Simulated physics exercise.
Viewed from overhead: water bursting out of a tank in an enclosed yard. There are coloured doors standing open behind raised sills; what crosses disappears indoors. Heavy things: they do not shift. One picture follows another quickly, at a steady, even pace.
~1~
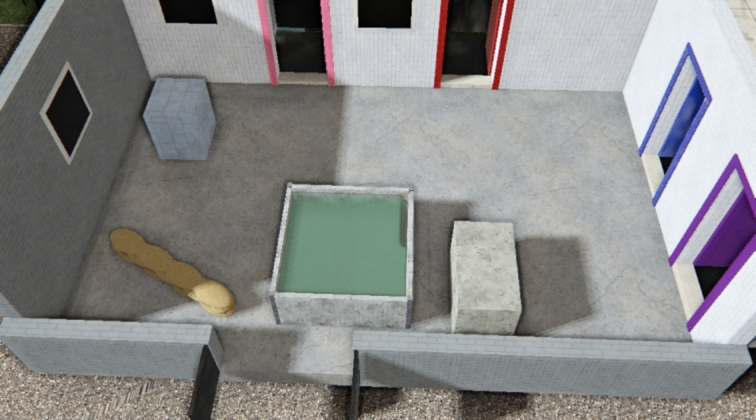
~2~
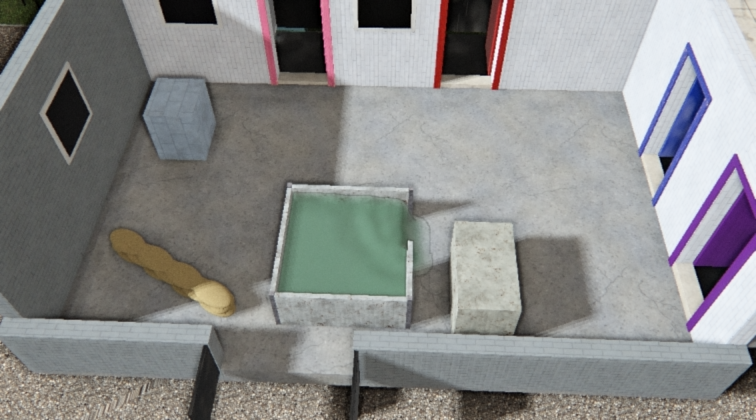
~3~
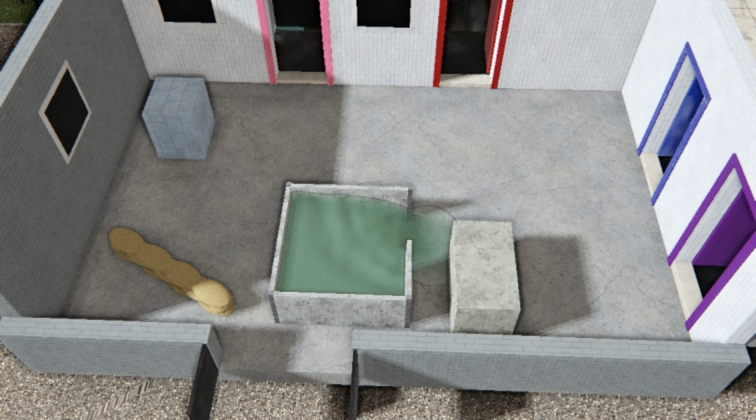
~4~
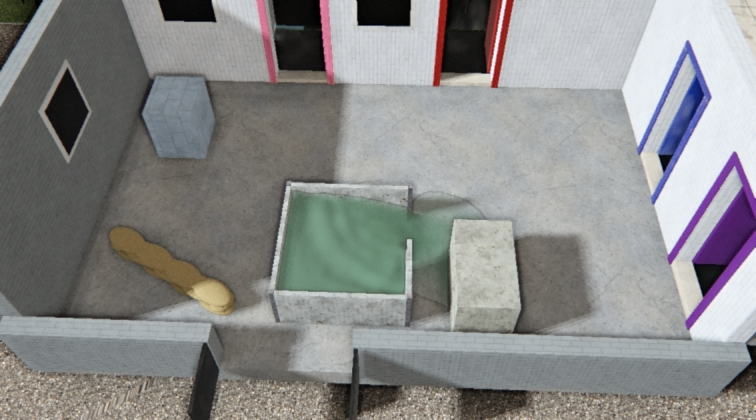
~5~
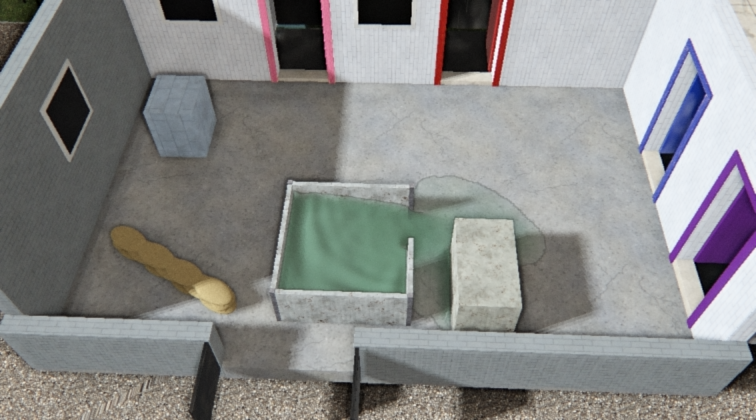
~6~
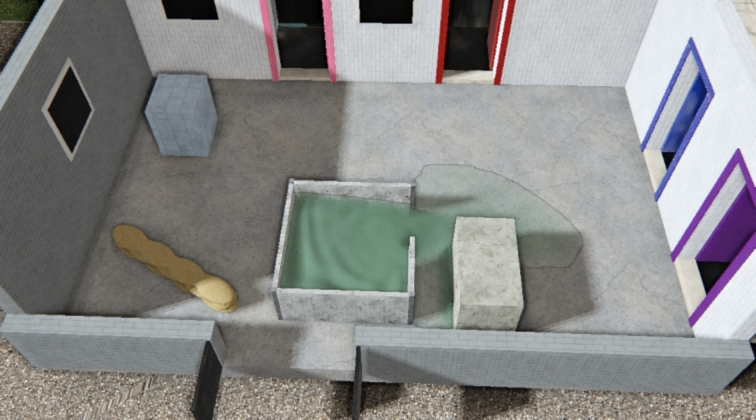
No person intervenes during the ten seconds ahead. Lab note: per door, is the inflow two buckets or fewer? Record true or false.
Red door true; blue door false; pink door true; purple door true.
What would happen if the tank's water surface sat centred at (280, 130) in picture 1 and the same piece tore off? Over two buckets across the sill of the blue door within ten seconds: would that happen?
As far as I can tell, blue gets swamped.
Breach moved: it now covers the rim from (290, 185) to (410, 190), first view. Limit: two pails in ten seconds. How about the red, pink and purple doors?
The red door tops the limit, the pink door tops the limit and the purple door remains within the limit.
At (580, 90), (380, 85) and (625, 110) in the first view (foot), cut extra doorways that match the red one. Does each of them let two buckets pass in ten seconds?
In turn: Is over, stays under, floods.
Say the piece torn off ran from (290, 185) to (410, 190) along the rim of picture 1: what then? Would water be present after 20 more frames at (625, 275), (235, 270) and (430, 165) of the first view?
One by one: Unsoaked; unsoaked; waterlogged.
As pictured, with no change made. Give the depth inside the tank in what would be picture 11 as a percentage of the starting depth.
I'd put it close to 64 percent.
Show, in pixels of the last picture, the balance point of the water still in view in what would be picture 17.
Close to pixel (445, 241).
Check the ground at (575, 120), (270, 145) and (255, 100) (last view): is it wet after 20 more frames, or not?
As listed: Under water, dry, no water.
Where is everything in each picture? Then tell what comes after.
The first picture shows still water in the tank at (346, 242).
In the second picture, water pours out at (407, 237) and has run to (416, 220).
In the third picture, the front is at a hidden place, out from the gap at (406, 237).
In the fourth picture, the front is at a hidden place, out from the gap at (407, 237).
In the fifth picture, the front is at (537, 237), out from the gap at (408, 235).
In the sixth picture, the front is at (571, 230), out from the gap at (409, 234).
A moment on, water covers 25 % of the floor; the red door not reached, the blue door not reached, the pink door not reached, the purple door not reached.
Next, water covers 35 % of the floor; the red door not reached, the blue door over two buckets in, the pink door not reached, the purple door wet at the sill, nothing in.
Then, water covers 40 % of the floor; the red door wet at the sill, nothing in, the blue door over two buckets in, the pink door not reached, the purple door under two buckets in.
Later, water covers 55 % of the floor; the red door wet at the sill, nothing in, the blue door far over two buckets in, the pink door not reached, the purple door under two buckets in.
In the end, water covers 85 % of the floor; the red door wet at the sill, nothing in, the blue door far over two buckets in, the pink door wet at the sill, nothing in, the purple door under two buckets in.
